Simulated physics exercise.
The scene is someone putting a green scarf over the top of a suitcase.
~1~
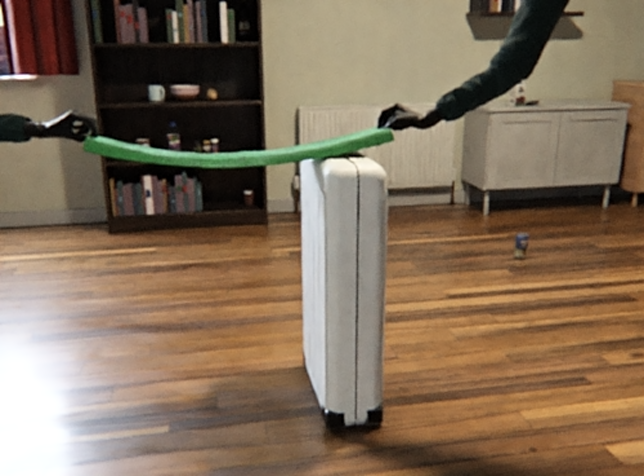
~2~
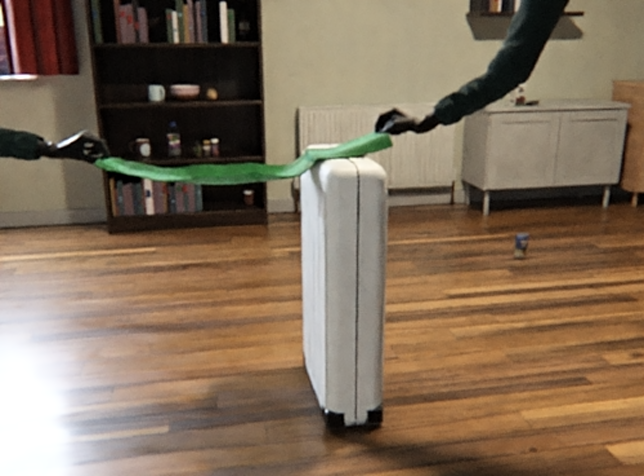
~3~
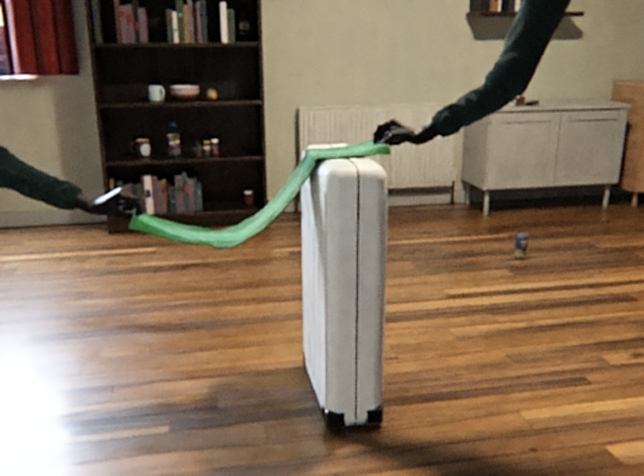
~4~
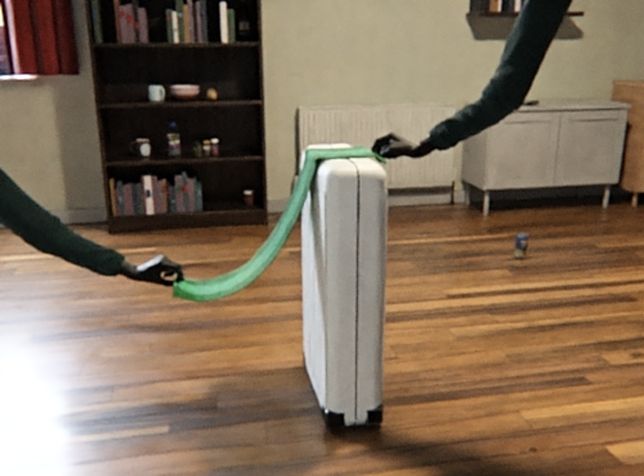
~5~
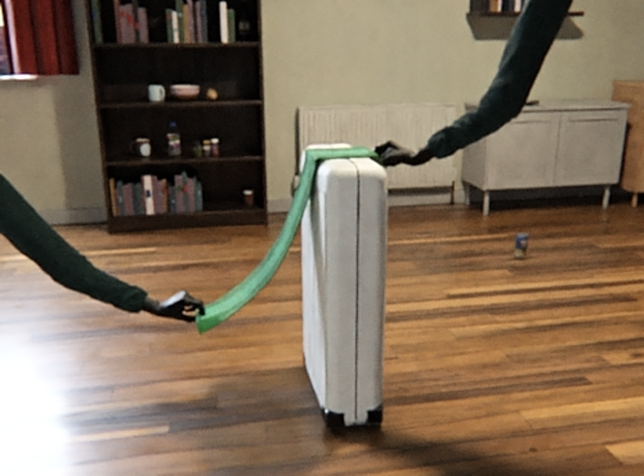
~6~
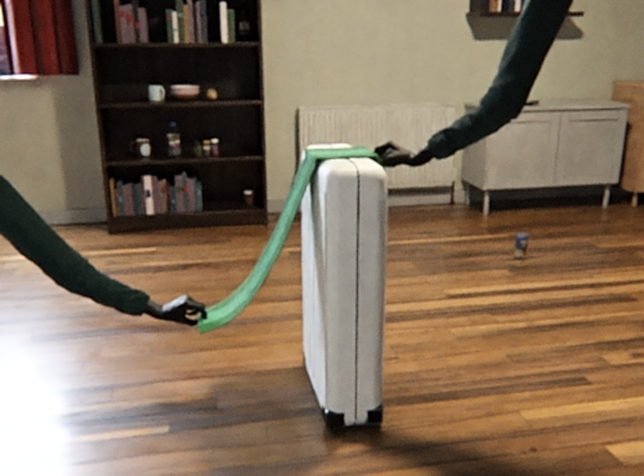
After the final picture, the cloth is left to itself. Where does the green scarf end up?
I'd bet it is going to slither off leftward.
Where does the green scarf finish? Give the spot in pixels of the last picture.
Roughly (284, 399).
Then, 0.34 s later than the last view, scarf sliding left.
Then, 0.62 s later than the last view, scarf in a heap on the floor near (286, 394).
Finally, scarf in a heap on the floor near (284, 399). The green scarf falls on the left side.
